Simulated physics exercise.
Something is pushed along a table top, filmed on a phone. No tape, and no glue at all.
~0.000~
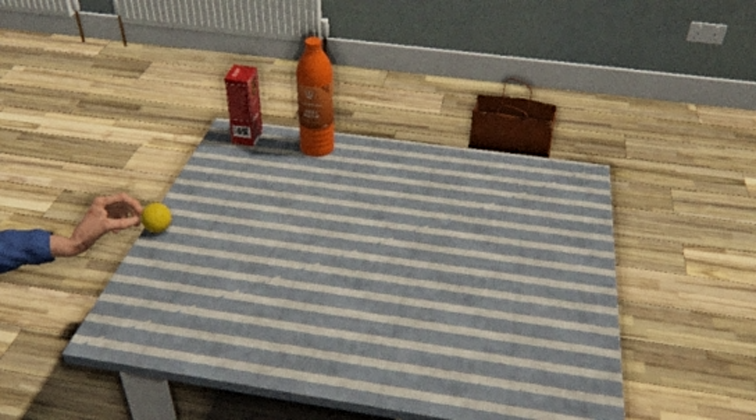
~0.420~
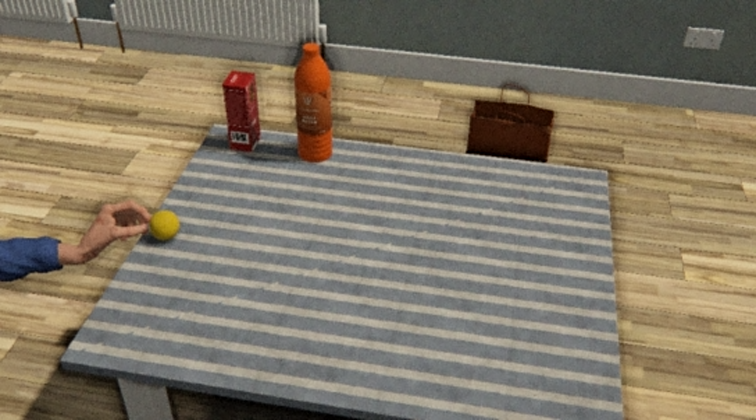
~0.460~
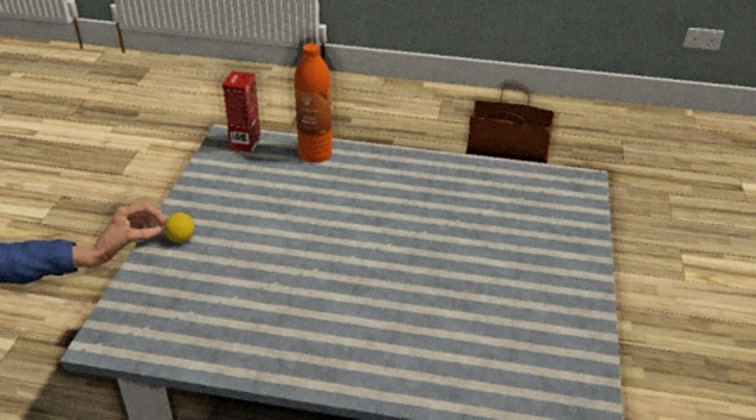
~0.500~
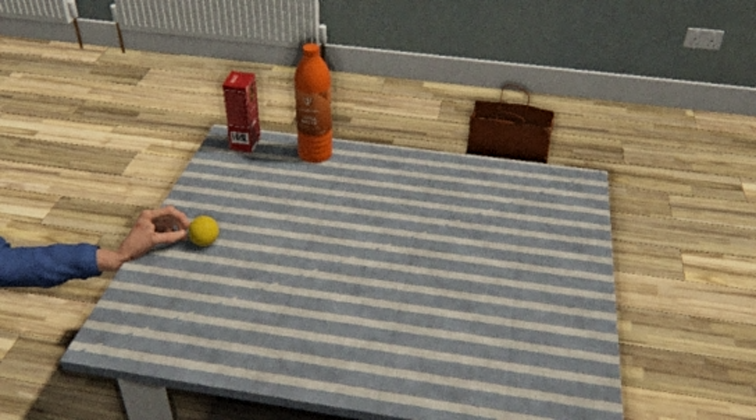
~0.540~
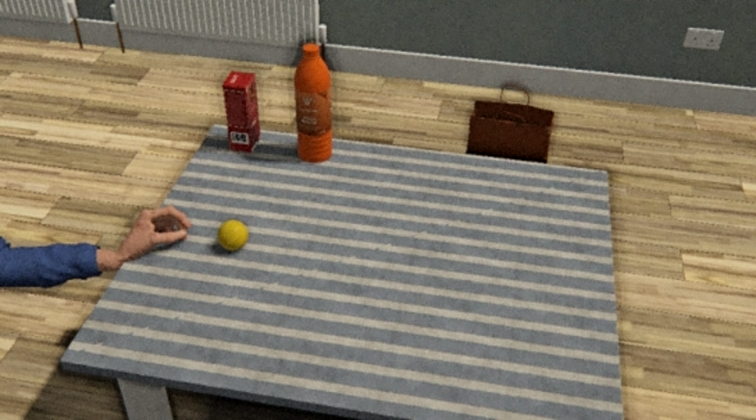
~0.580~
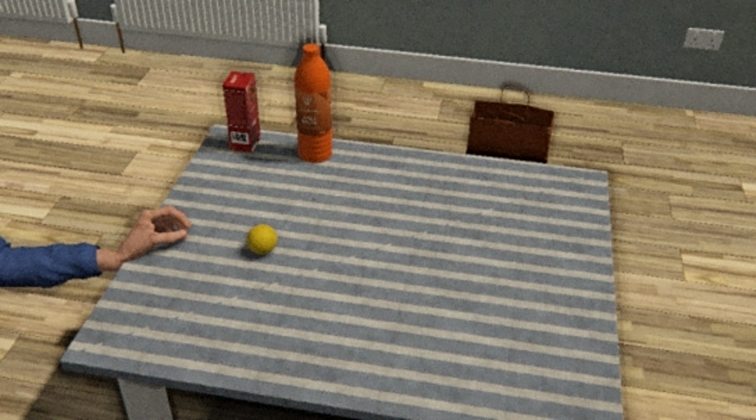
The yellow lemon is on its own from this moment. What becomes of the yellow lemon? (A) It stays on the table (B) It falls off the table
Option B: It falls off the table.
By 0.78 s, yellow lemon moved well along near (410, 260).
By 0.98 s, yellow lemon moved well along near (560, 281).
By 1.28 s, yellow lemon now off the table.
By 1.48 s, things are still on the move.
When it is over (1.6 s), off the table, yellow lemon.
